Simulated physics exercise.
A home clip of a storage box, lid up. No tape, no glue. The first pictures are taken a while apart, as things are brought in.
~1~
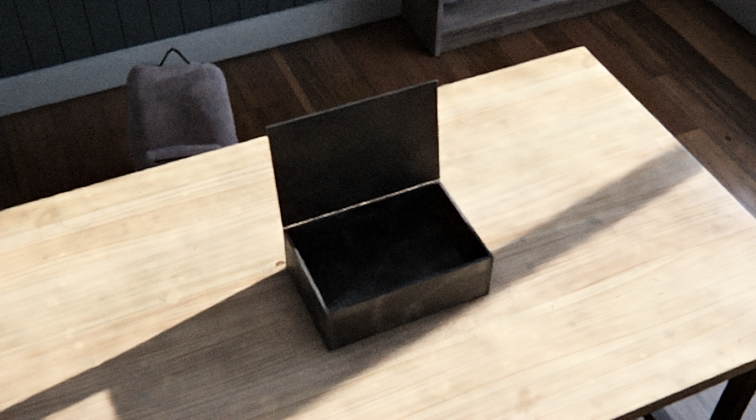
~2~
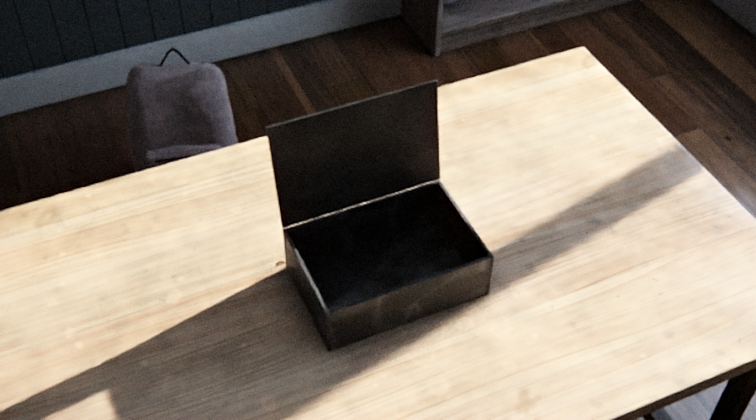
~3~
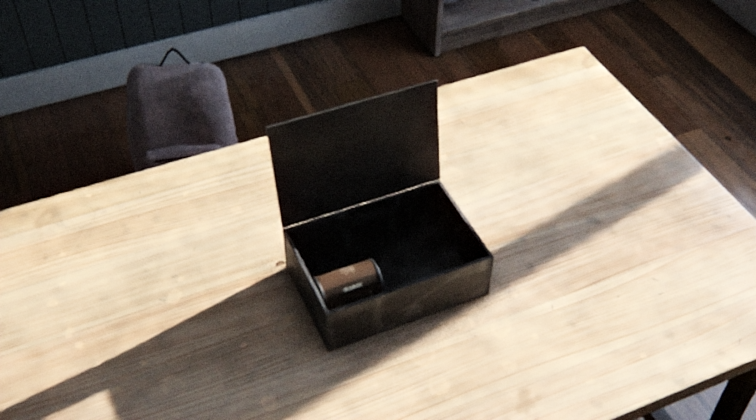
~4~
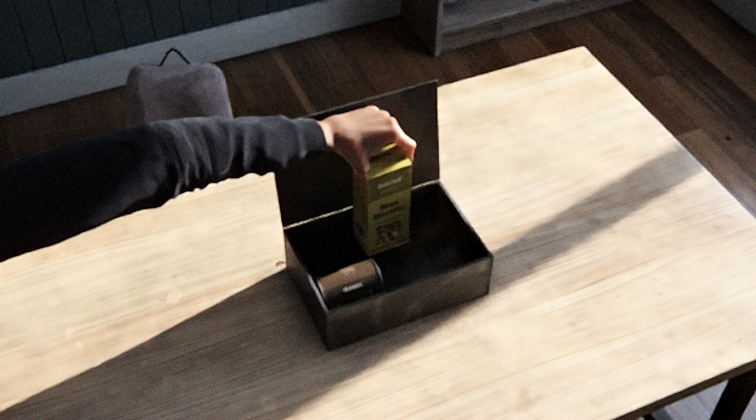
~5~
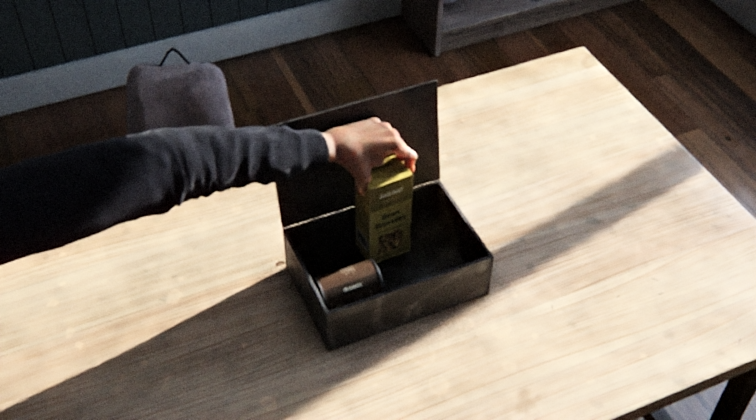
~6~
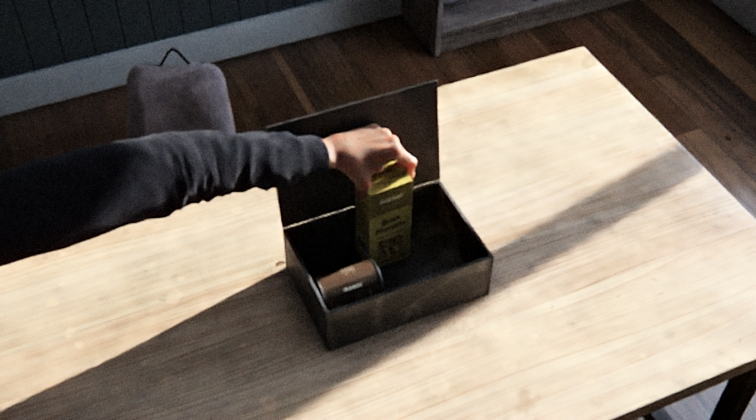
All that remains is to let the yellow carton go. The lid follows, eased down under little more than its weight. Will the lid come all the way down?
Outcome: The lid will not close.
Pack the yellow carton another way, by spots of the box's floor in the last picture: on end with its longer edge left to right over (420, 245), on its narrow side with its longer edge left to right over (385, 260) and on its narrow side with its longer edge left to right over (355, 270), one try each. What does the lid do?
In the first case it is held up; in the second case it shuts flat; in the third case it sits on the rim.
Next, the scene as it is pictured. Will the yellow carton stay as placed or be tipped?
It ends up tilted.
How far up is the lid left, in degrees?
About 20°.
Then, 1.60 s past the last view, lid 80° above the rim.
Then, 2.70 s past the last view, lid 46° above the rim; yellow carton rocked 25° from its first pose near (395, 232).
Then, 3.00 s past the last view, lid 20° above the rim; yellow carton rocked 54° from its first pose near (407, 255).
Finally, lid 19° above the rim; down or leaning hard in the box, yellow carton; brown tin still in place. Final places as the last picture's camera would see them, yellow carton near (406, 254).
